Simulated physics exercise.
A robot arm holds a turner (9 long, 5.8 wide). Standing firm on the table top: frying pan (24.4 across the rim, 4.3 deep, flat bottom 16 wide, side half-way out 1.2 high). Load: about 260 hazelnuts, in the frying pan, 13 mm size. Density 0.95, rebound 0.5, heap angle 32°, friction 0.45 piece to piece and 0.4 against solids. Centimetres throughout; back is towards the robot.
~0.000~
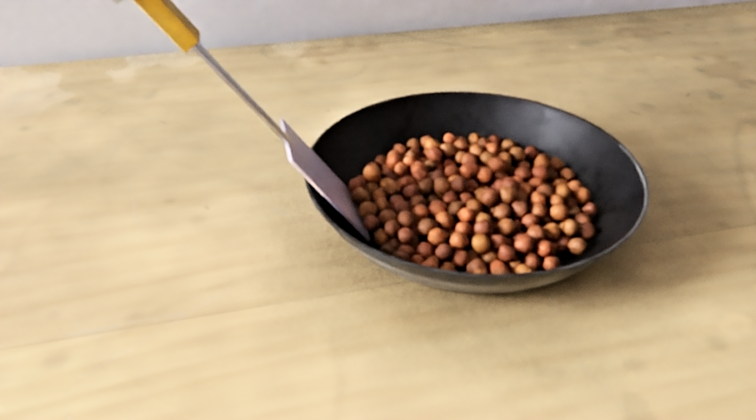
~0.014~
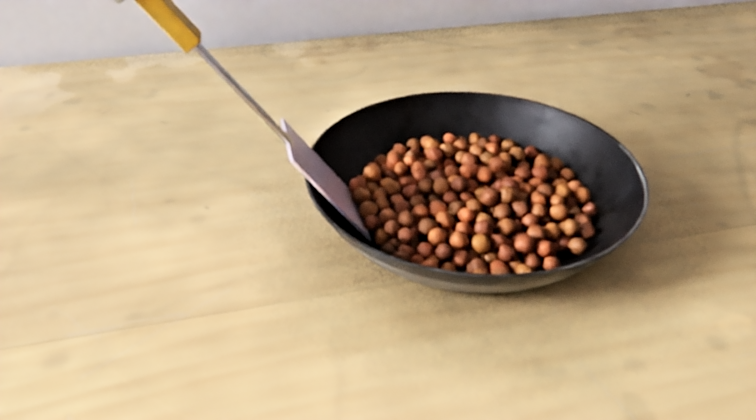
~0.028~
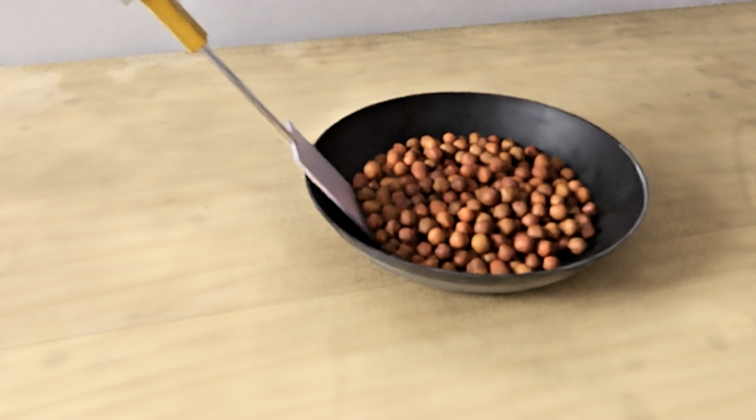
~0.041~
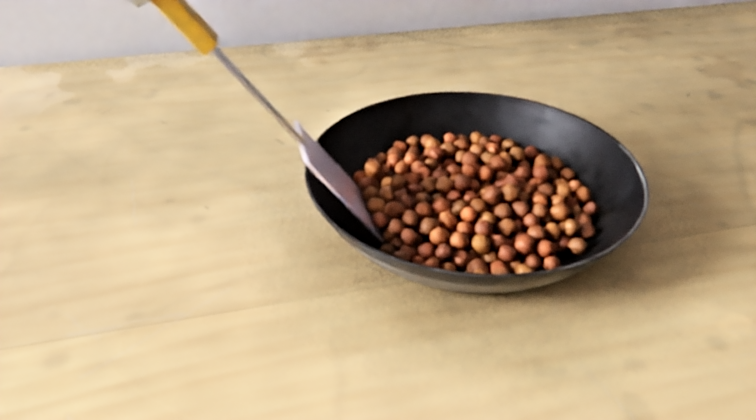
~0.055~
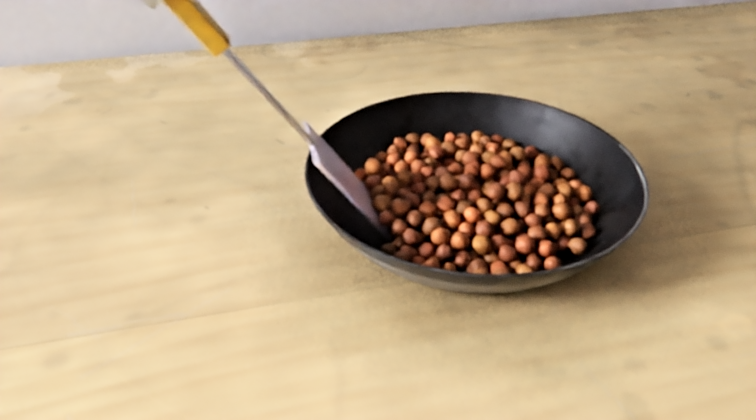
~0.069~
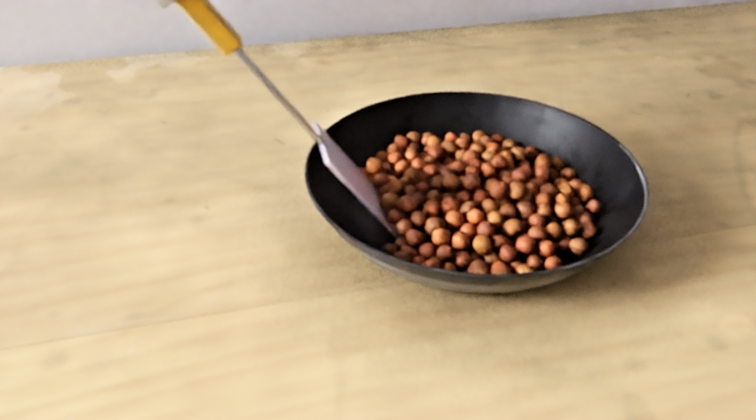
In this clip, a turner with a yellow handle rests its blade inside the left edge of a dark frying pan of hazelnuts on a wooden table top, then moves slightly right, nudging the nearest nuts while the pan stays still.
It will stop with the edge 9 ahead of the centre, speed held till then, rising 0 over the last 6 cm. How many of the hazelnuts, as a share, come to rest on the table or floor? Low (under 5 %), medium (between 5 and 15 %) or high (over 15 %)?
Share on the table or floor: Medium (between 5 and 15 %).
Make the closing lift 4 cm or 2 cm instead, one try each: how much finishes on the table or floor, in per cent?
About 10 and 15 per cent.
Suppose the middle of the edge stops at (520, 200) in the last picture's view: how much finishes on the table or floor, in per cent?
About 0 per cent.
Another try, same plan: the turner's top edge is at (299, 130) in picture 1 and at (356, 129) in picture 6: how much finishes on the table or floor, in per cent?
Some 20 per cent.
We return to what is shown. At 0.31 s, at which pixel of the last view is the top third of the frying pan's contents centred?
Near (541, 170).
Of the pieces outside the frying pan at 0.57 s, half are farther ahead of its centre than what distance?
Roughly 16 cm.
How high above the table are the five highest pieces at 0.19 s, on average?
About 5 cm.
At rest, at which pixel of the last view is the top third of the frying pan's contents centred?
Around (569, 165).
By 0.19 s, sloping 56°, highest piece 5 above the table; 259 in the frying pan.
By 0.31 s, sloping 56°, highest piece 6 above the table; 259 in the frying pan.
By 0.57 s, sloping 56°, highest piece 5 above the table; 241 in the frying pan, 18 on the table or floor.
By 1.62 s, sloping 56°, highest piece 5 above the table; 241 in the frying pan, 18 on the table or floor.
Final count, 241 in the frying pan, 18 on the table or floor. That is 7 % on the table or floor.
